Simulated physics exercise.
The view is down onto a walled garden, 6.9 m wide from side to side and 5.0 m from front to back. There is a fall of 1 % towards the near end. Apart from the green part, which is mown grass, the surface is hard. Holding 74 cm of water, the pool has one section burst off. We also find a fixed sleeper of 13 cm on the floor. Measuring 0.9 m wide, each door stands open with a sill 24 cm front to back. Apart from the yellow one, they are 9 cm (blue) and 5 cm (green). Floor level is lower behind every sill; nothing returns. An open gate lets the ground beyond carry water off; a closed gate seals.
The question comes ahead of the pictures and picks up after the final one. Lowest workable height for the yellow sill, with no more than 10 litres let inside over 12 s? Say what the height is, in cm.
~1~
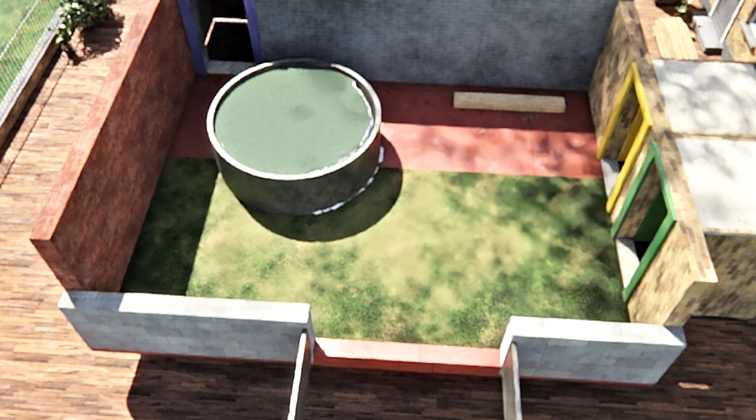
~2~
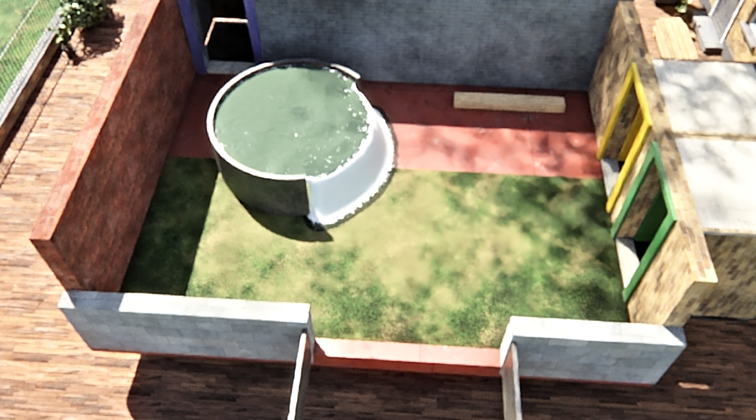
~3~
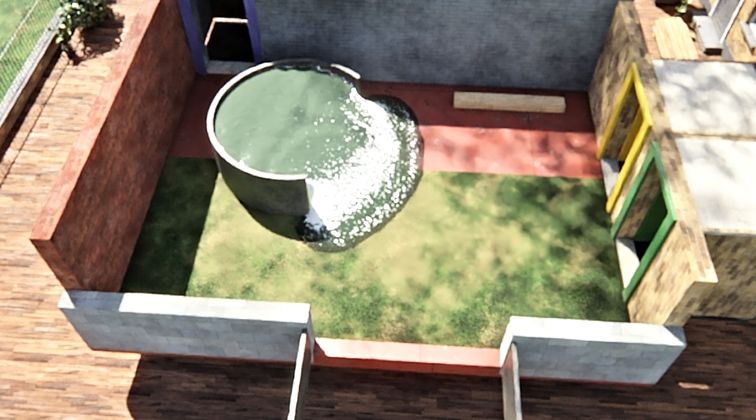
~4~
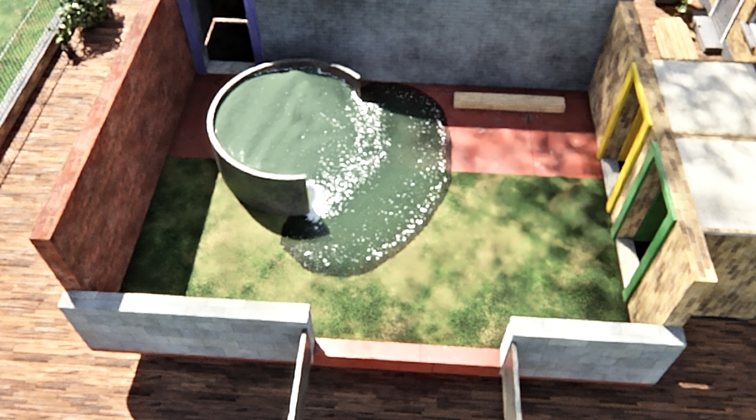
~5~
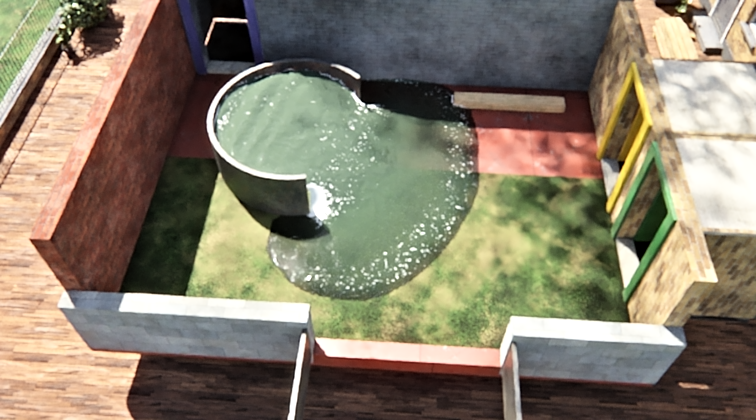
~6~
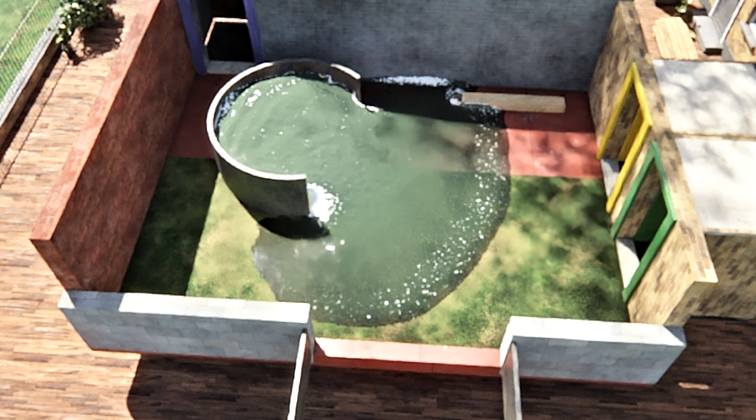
I would say 28 cm.
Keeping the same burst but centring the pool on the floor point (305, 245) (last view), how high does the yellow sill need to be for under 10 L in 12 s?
Then about 13.0 centimetres at the least.
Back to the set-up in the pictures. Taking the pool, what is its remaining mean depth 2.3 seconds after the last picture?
About 16 centimetres.
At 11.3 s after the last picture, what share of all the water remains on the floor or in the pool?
Around 54 per cent of the water.
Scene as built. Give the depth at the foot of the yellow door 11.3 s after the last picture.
Some 5.0 centimetres.
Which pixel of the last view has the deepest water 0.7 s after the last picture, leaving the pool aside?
Check close to (592, 126).
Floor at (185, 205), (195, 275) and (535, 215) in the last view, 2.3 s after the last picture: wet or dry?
Untouched; untouched; soaked.
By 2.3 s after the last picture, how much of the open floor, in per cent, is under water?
Some 75 in a hundred.
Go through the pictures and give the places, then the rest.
The pool at (295, 118) is whole and still, 74 cm deep; the yellow door at (624, 137) is dry, in the first picture.
The front is at (328, 225), 0.3 m from the gap at (372, 158); 0.7 m2 of floor is wet, 74 cm left at the back, in the second picture.
The gap is at (372, 161), the front 0.8 m out at (350, 244); the back of the pool holds 74 cm, in the third picture.
The front is at (433, 103), 1.2 m from the gap at (372, 163); 4.8 m2 of floor is wet, 74 cm left at the back, in the fourth picture.
Water pours out at (372, 163) and has run 1.7 m, to (465, 109); about 8 cm deep outside, 72 cm at the back, in the fifth picture.
The front is at (500, 111), 2.2 m from the gap at (372, 164); 10.6 m2 of floor is wet, 61 cm left at the back; 1.5 m in a straight line remain to the yellow door at (624, 137), in the sixth picture.
Then, 0.7 s after the last picture water covers 60 % of the floor, deepest (32 cm) near (592, 126); 7 cm at the yellow door, 0 litres in over its 7 cm sill.
Then, 2.3 s after the last picture water covers 75 % of the floor, deepest (33 cm) near (630, 331); 26 cm at the yellow door, 166 litres in over its 7 cm sill.
Then, 11.3 s after the last picture water covers 95 % of the floor, deepest (8 cm) near (606, 355); 5 cm at the yellow door, 303 litres in over its 7 cm sill.
At the yellow door as built, the water peaked near 30 cm, 1.5 s after the last picture.
With a sill of 25.5 cm, 19 litres would have come in within the 12 s; with 34 cm, 0 litres. So under 10 litres takes about 28 cm.
